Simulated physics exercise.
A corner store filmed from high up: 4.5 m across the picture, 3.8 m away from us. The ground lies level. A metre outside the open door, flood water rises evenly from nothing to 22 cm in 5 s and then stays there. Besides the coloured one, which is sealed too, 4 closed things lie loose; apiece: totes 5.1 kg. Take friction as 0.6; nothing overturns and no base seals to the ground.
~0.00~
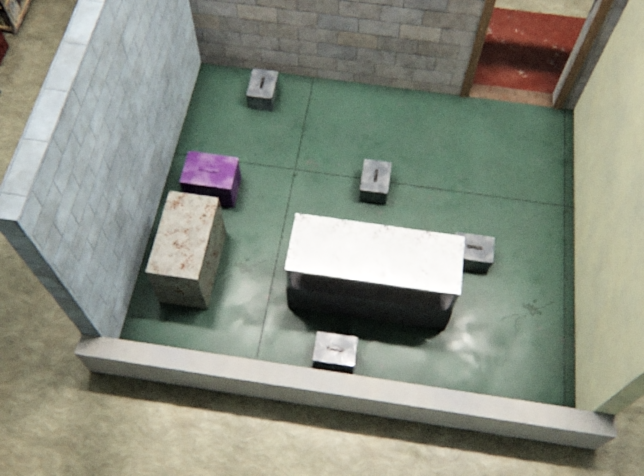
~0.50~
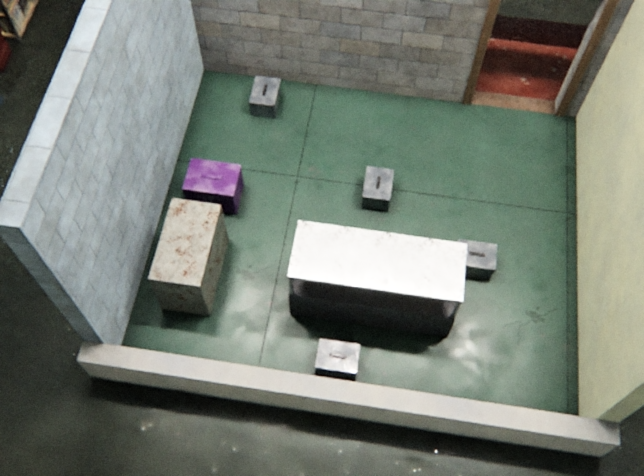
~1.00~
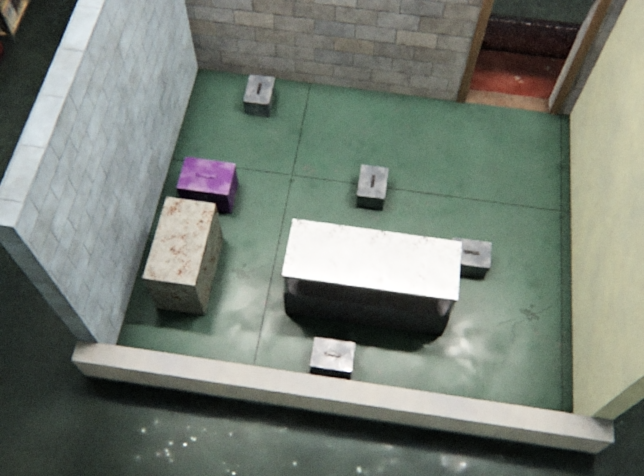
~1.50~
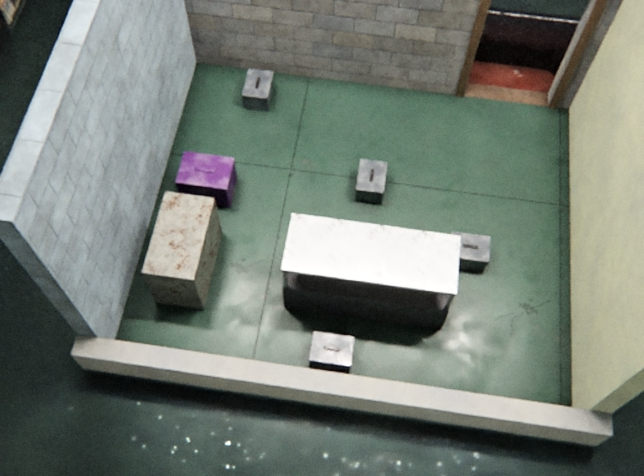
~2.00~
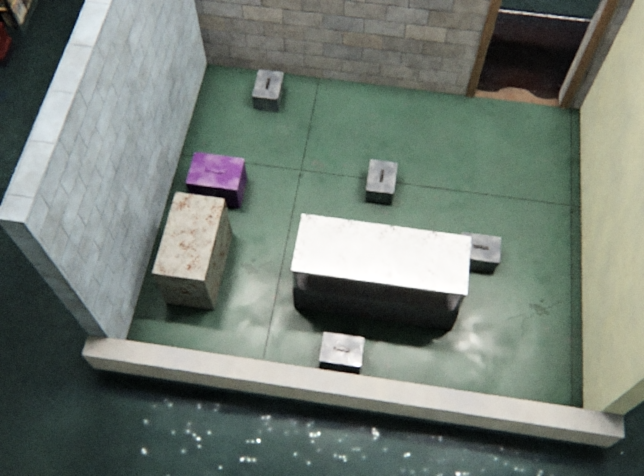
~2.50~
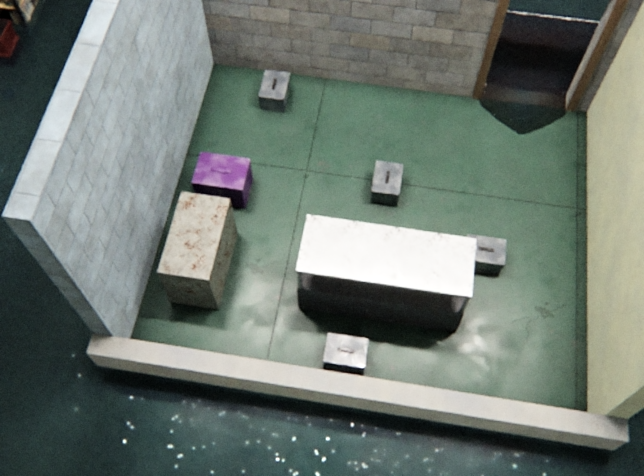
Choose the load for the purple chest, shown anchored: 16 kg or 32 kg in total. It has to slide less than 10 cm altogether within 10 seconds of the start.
For it, the lower weight is enough.
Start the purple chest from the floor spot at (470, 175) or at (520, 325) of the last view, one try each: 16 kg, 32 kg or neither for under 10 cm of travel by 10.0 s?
In that order: It takes the larger; it takes the larger.
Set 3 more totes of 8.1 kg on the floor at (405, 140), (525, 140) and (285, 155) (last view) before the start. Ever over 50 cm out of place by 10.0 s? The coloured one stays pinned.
In that order: Less, more, under.
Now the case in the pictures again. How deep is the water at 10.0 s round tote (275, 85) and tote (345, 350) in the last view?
About 2 and 7 cm.
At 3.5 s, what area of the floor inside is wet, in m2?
Roughly 2.0 m2.
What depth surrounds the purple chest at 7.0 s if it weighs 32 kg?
About 1 cm.
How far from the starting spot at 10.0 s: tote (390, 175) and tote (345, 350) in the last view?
In that order: 60 cm, 120 cm.
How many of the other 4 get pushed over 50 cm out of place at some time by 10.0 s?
That makes 3.
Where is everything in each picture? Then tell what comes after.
The first frame shows the purple chest at (209, 170) rests on the ground; water covers 0.0 m2; 0 of 5 have shifted.
The second frame shows the purple chest at (212, 177), on the bottom; 0.0 m2 under water; 0 of 5 have shifted.
The third frame shows the purple chest at (206, 176) rests on the ground; water covers 0.0 m2; 0 of 5 have shifted.
The fourth frame shows the purple chest at (205, 170), on the bottom; water covers 0.0 m2; 0 of 5 have shifted.
The fifth frame shows the purple chest at (215, 171), on the bottom; water covers 0.0 m2; 0 of 5 have shifted.
The sixth frame shows the purple chest at (221, 171), on the bottom; water covers 0.3 m2; 0 of 5 have shifted.
After 3.5 s the purple chest would be 0 cm from its start with 16 kg and 0 cm from its start with 32 kg; 0 cm of water round it then.
After 4.5 s the purple chest would be 0 cm from its start with 16 kg and 0 cm from its start with 32 kg; 0 cm of water round it then.
After 7.0 s the purple chest would be 0 cm from its start with 16 kg and 0 cm from its start with 32 kg; 1 cm of water round it then.
After 10.0 s the purple chest would be 0 cm from its start with 16 kg and 0 cm from its start with 32 kg; 4 cm of water round it then.
